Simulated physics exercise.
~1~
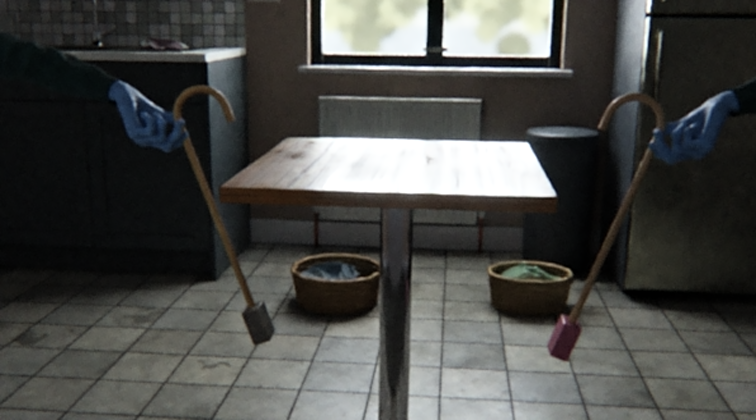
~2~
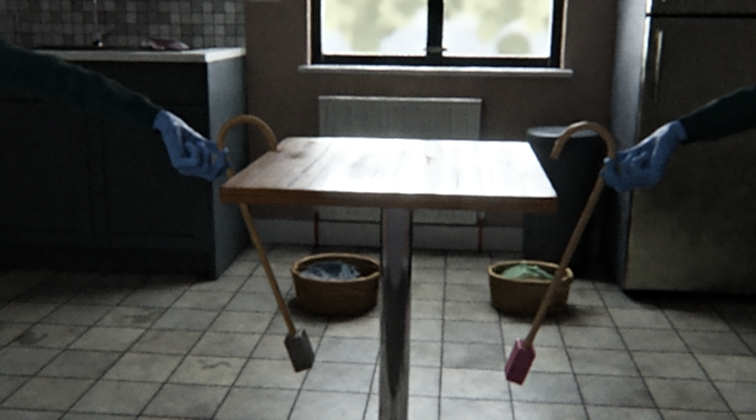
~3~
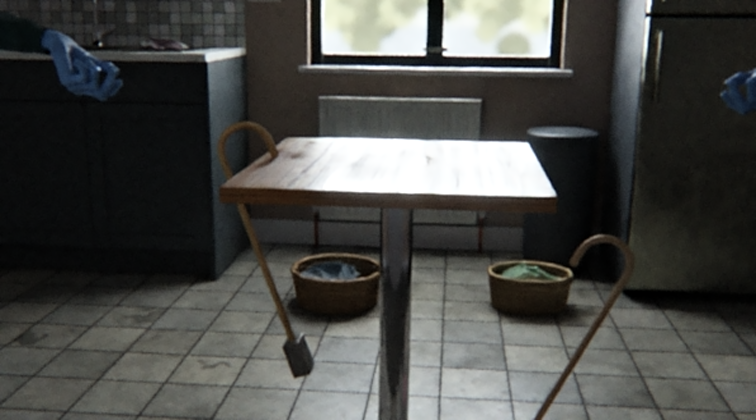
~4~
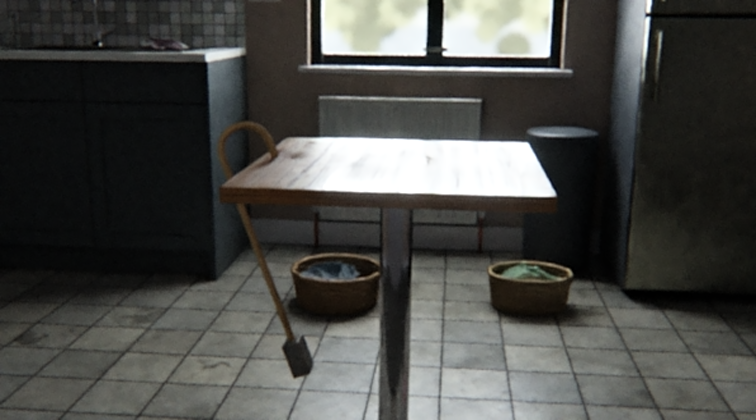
In a dim kitchen, two gloved hands bring hook-handled brushes to opposite edges of a wooden table and let go, drawing back; the pink brush on the right drops out of view, while the grey one on the left stays hooked on the edge.
